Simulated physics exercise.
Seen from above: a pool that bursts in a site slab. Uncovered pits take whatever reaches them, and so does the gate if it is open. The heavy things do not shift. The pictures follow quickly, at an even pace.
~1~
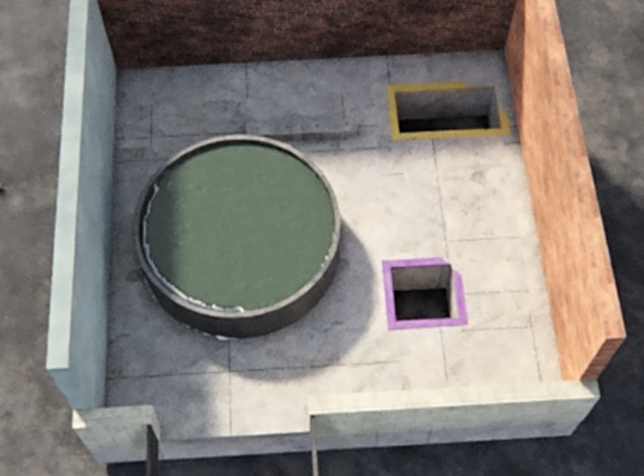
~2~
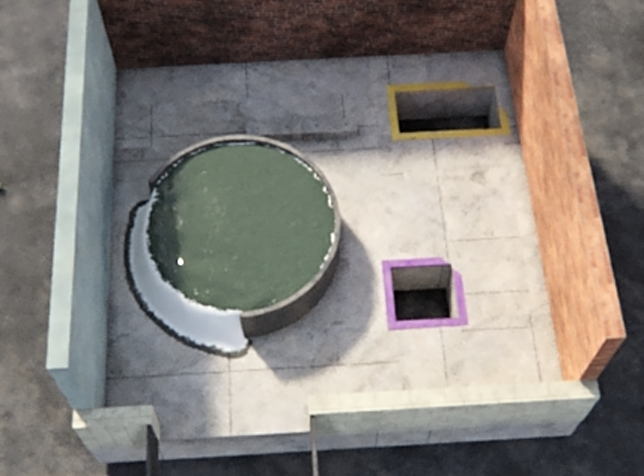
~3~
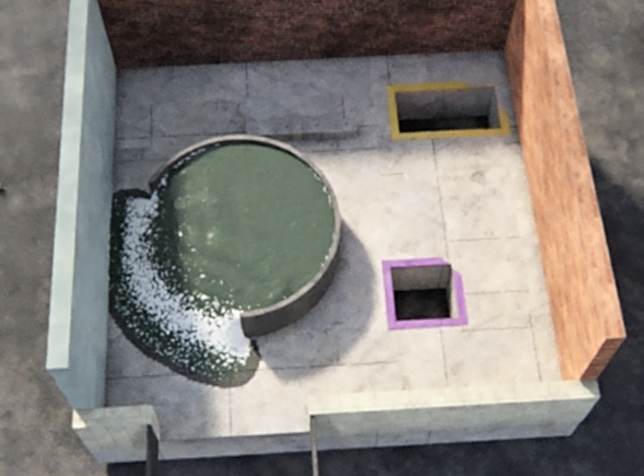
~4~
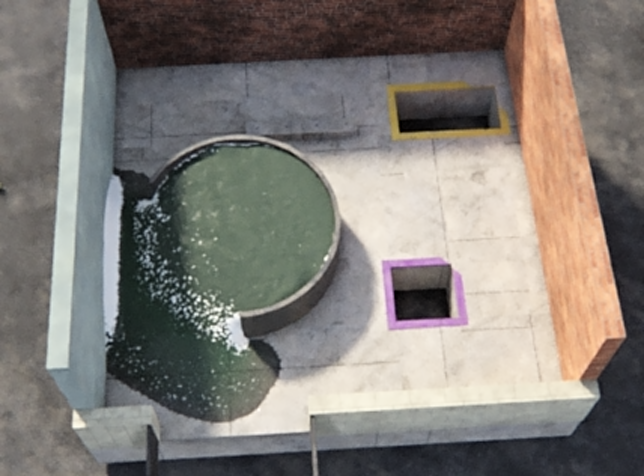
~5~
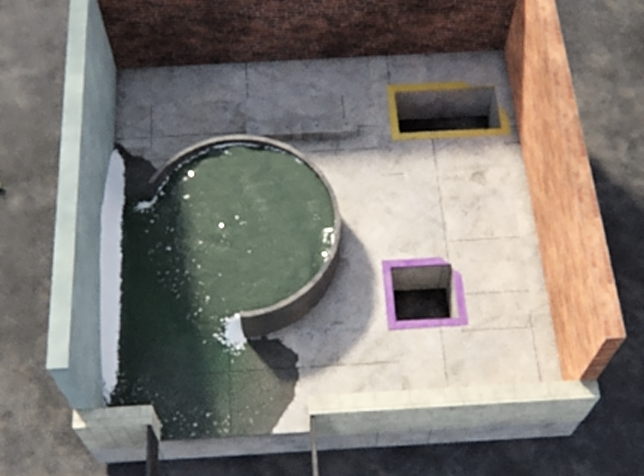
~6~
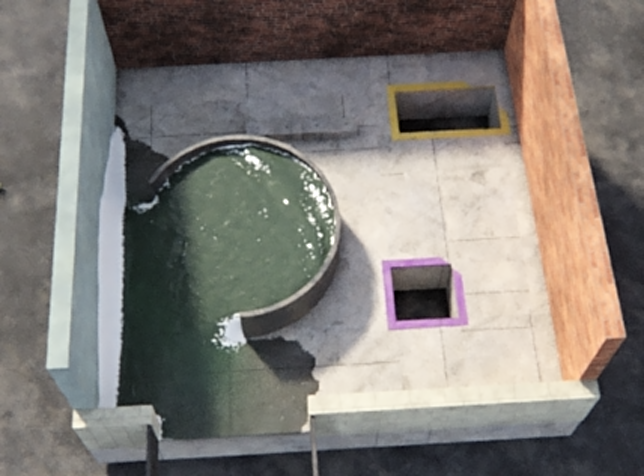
On a walled concrete slab seen from above, a round pool of green water sits still beside two square-cut openings outlined in yellow and purple. Its lower-left side gives way and water pours out, foaming across the floor to the left wall, then spreads along it and down to the gap in the front wall.
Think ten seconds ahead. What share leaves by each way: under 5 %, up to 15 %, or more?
One by one: The gate takes above 15 %; the purple pit takes not even 5 %; the yellow pit takes from 5 to 15 %.
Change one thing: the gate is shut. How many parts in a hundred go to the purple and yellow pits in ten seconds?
Parts in a hundred: Purple 15, yellow 20.
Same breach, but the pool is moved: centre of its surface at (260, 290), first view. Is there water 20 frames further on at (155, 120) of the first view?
Verdict: Covered.
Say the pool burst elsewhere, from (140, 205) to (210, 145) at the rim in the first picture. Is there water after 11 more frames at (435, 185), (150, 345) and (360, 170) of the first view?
In that order: Free of water, awash, no water.
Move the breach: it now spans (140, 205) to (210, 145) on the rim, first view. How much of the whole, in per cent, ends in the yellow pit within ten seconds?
Parts in a hundred: Yellow 35.
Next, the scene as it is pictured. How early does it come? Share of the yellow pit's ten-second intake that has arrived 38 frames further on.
Roughly 35 per cent.
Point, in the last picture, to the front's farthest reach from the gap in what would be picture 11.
Near (117, 76).
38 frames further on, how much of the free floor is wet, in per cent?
I make it 75 per cent.
A moment on, water covers 30 % of the floor; the gate 4 %, the purple pit 0 %, the yellow pit 0 %.
Next, water covers 35 % of the floor; the gate 11 %, the purple pit 0 %, the yellow pit 0 %.
Then, water covers 60 % of the floor; the gate 23 %, the purple pit 0 %, the yellow pit 0 %.
Later, water covers 75 % of the floor; the gate 34 %, the purple pit 1 %, the yellow pit 4 %.
In the end, water covers 90 % of the floor; the gate 44 %, the purple pit 3 %, the yellow pit 11 %.
